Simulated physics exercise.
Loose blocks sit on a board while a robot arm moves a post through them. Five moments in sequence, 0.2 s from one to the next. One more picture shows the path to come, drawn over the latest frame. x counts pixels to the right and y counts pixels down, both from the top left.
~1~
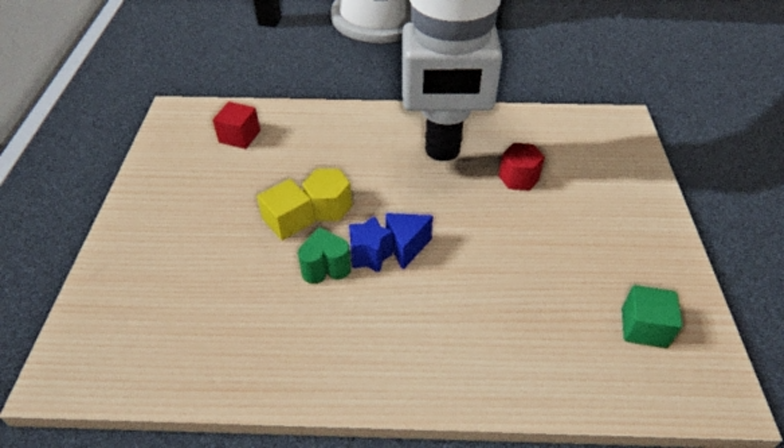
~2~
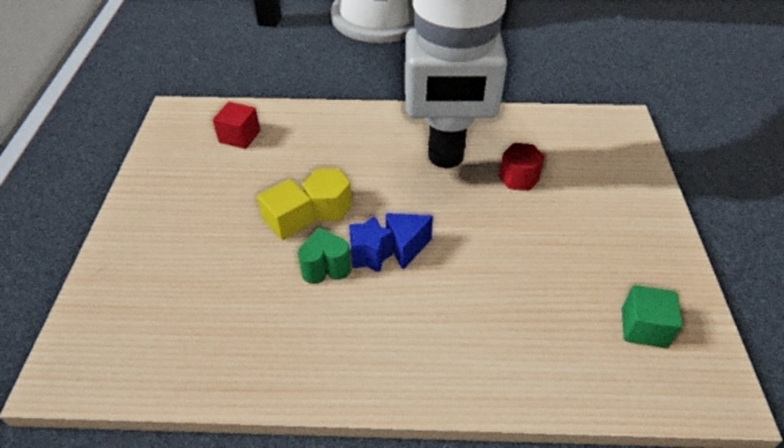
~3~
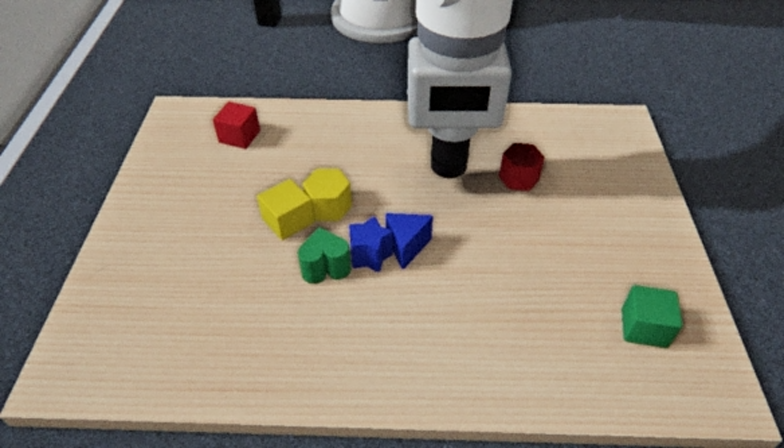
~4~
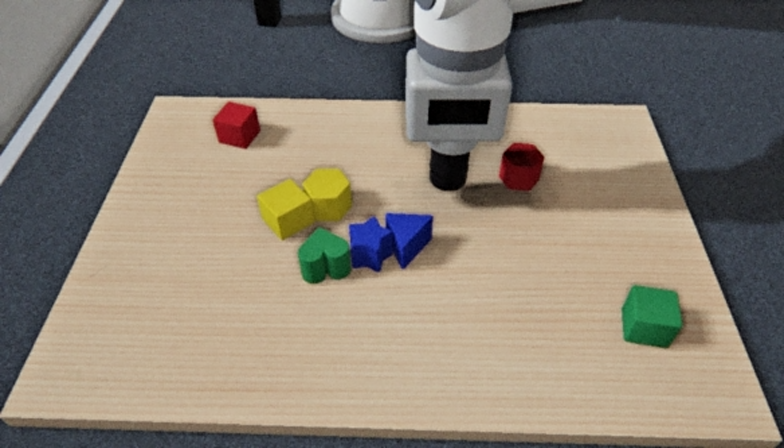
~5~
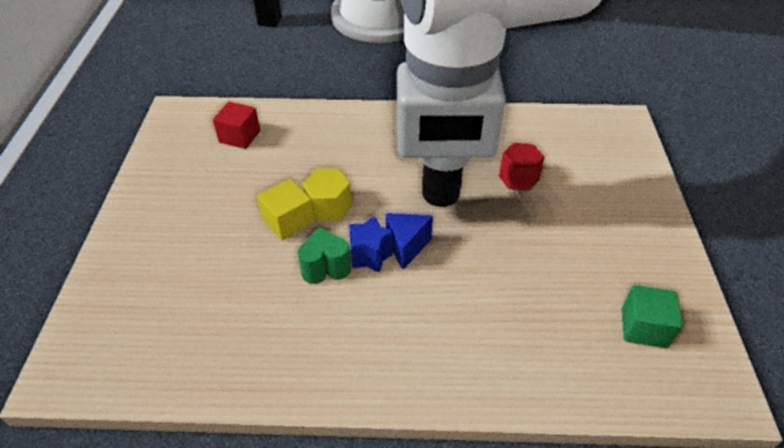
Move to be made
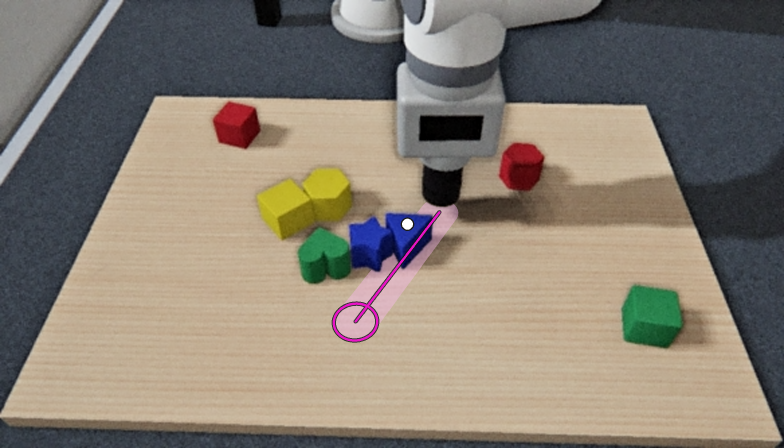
On a wooden board, a robot arm moves its black post forward between the still blocks.
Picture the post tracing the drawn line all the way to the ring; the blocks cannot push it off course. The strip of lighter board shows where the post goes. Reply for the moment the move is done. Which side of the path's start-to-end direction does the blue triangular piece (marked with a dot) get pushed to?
It moves left.
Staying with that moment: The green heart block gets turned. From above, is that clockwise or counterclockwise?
Counterclockwise from above.
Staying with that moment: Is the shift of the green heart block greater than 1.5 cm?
Yes, it checks out.
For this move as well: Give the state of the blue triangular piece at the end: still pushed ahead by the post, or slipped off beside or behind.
Kept ahead.
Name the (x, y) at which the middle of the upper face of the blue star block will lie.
My best guess is (336, 261).
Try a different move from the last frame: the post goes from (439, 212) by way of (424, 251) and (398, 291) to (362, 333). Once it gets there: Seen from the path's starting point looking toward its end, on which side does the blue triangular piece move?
Slides right.
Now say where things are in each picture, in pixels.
In the first frame, tip of the post (443, 151), middles of tops, green heart block (323, 245), blue star block (369, 232), blue triangular piece (408, 224).
In the second frame, post (446, 158), nothing pushed.
In the third frame, post (449, 167), nothing pushed.
In the fourth frame, post (448, 180), nothing pushed.
In the fifth frame, post (441, 195), green heart block (323, 245), blue star block (369, 232), blue triangular piece (408, 224).
The line goes from (439, 212) to (356, 322); the dot is on the blue triangular piece.
On the path given first. One third of the way, post (415, 228); green heart block (312, 245); blue star block (362, 241), turned 35° clockwise; blue triangular piece (400, 247), turned 15° clockwise.
Two thirds of the way, post (386, 265); green heart block (302, 243), turned 15° anticlockwise; blue star block (343, 251), turned 105° clockwise; blue triangular piece (380, 289).
At the end, post (354, 305); green heart block (301, 242), turned 20° anticlockwise; blue star block (336, 261), turned 150° clockwise; blue triangular piece (360, 334), turned 25° anticlockwise.
